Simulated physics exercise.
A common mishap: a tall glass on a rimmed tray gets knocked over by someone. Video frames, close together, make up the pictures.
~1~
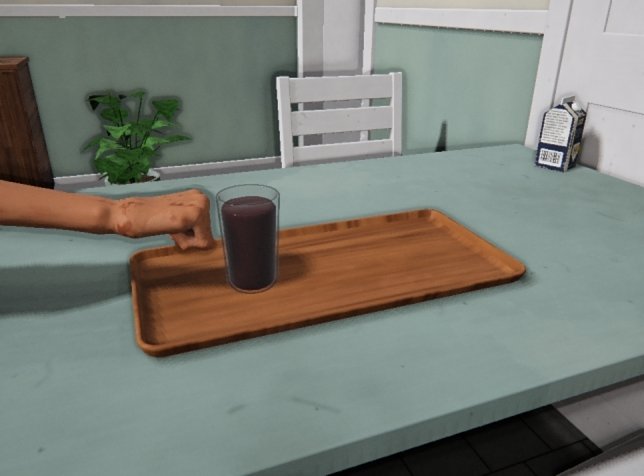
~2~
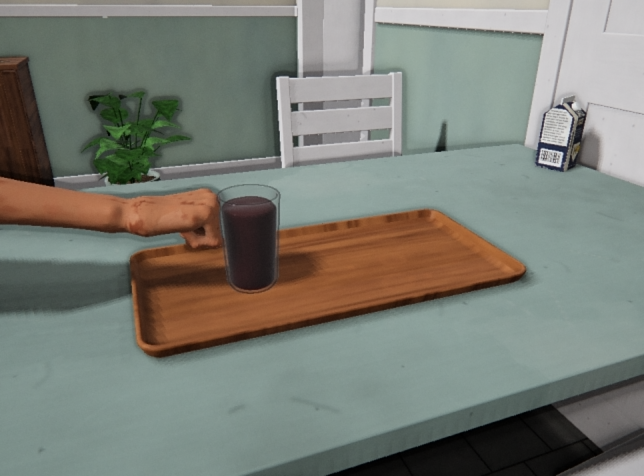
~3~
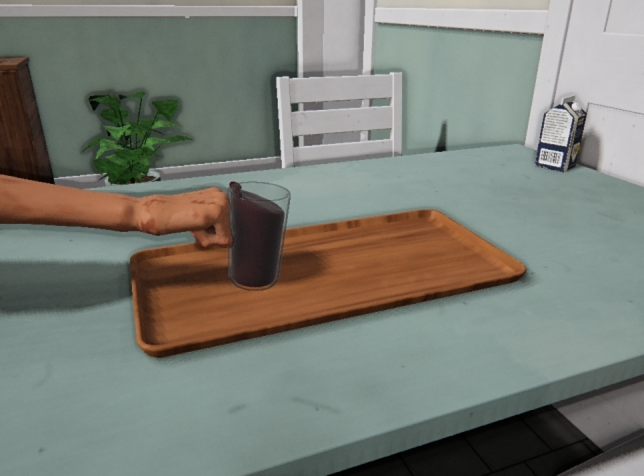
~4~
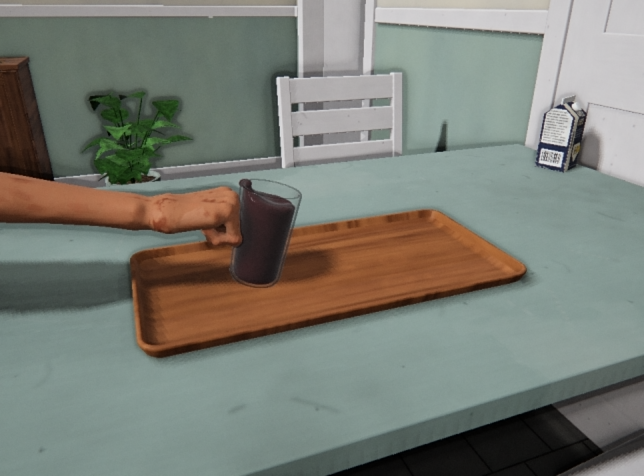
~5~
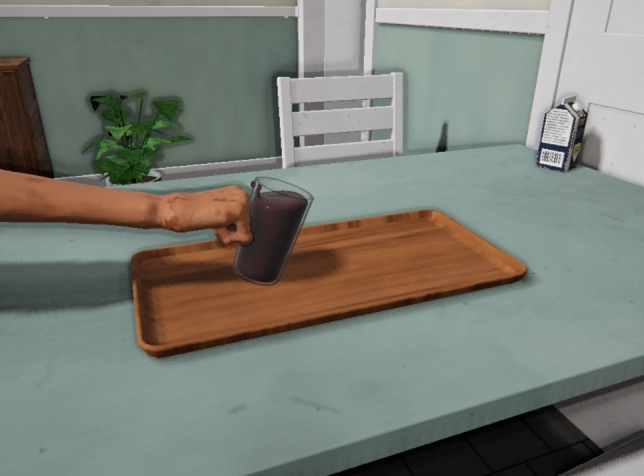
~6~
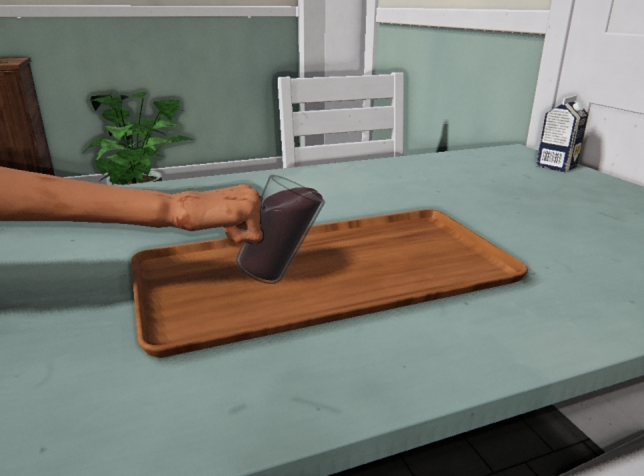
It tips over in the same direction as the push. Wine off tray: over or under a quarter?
Over a quarter.
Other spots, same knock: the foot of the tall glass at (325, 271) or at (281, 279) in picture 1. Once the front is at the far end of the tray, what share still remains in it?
It would be close to 80 per cent the first time and close to 60 per cent the second time.
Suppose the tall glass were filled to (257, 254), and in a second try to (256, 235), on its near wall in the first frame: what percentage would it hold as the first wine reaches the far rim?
45 % and 60 %.
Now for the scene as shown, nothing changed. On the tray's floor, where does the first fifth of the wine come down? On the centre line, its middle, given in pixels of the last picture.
Landing point: About (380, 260).
A moment on, the tall glass is falling and 95 per cent is in the glass, 3 on the tray and 2 above or beyond its rim.
Next, the tall glass lies on its side and 59 per cent is in the glass, 37 on the tray and 4 above or beyond its rim.
Then the tall glass lies on its side and 35 per cent is in the glass, 44 on the tray and 21 above or beyond its rim.
Later the tall glass lies on its side and 18 per cent is in the glass, 38 on the tray and 44 above or beyond its rim.
Finally, 57 per cent is held by tray and glass, 43 is off the tray.
